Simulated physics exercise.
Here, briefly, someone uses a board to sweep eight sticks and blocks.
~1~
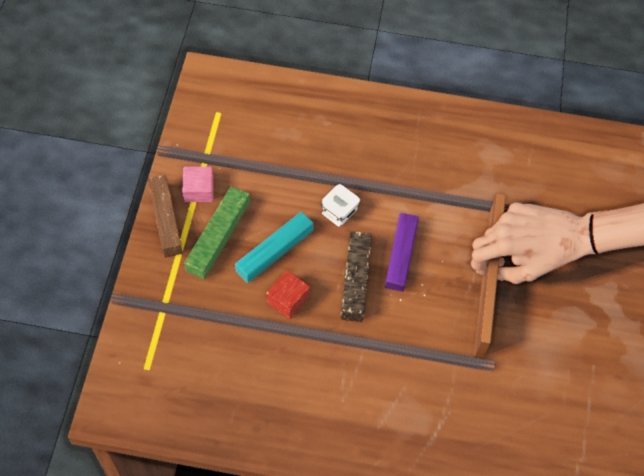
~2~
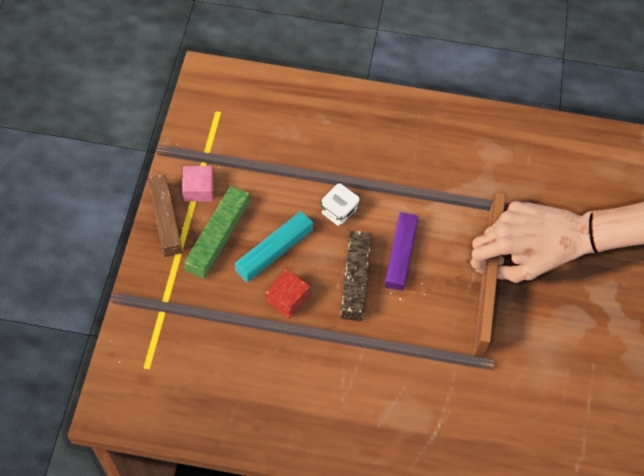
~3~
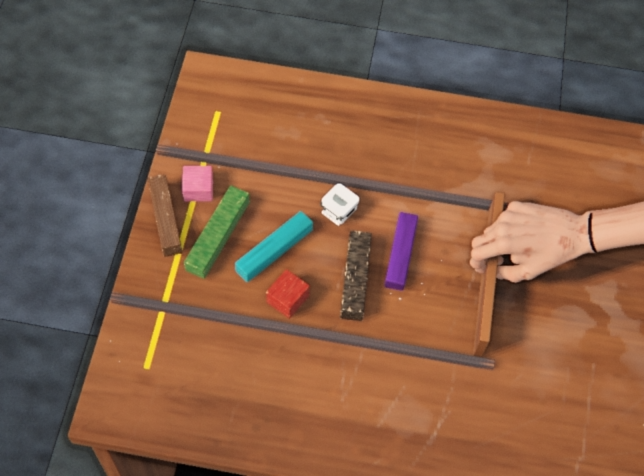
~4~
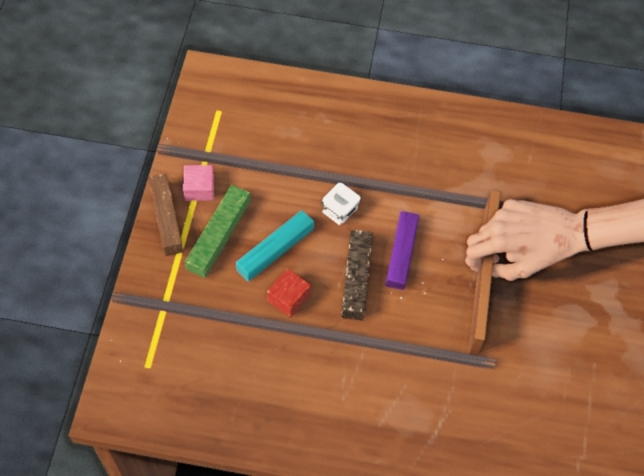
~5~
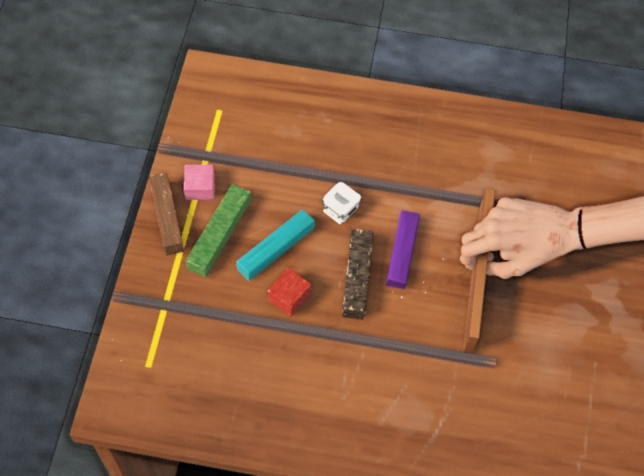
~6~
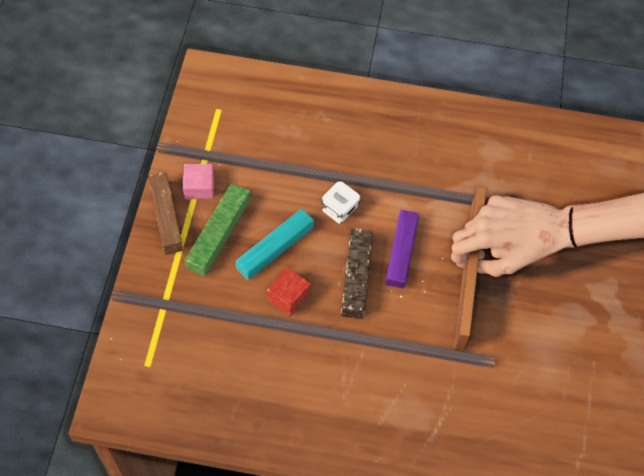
A hand slides a wooden board slightly left between two rails, while the colourful sticks and blocks ahead lie still.
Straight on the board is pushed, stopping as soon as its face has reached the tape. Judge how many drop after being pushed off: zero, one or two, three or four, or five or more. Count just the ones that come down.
You'd see three or four pieces leave the end and fall.
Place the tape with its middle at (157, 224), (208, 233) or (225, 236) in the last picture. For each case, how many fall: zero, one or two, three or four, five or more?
Counts for the three tries are five or more, one or two and one to two.
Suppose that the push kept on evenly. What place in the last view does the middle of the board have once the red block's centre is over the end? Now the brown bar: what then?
The middle is at (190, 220) when it's the red block, and at (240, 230) when it's the brown bar.
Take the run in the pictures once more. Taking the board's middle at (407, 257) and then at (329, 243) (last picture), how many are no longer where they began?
1 by the first point, 5 by the second.
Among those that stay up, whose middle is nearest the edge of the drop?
That would be the turquoise stick.
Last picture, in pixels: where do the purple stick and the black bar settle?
I'd put one at around (180, 212) and the other at around (149, 242).
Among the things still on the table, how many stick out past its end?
My count gives 1.
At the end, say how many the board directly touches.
It's 2.
Soon after, none off yet; brown bar at rest near (165, 213); pink block at rest near (199, 181); green bar at rest near (219, 229).
Then, none off yet; brown bar tipped well over near (122, 208); pink block moved about its own width near (155, 167); green bar moved about its own width near (157, 217).
At rest, the number that fall off is three or four; fallen, red block, green bar, pink block and brown bar.
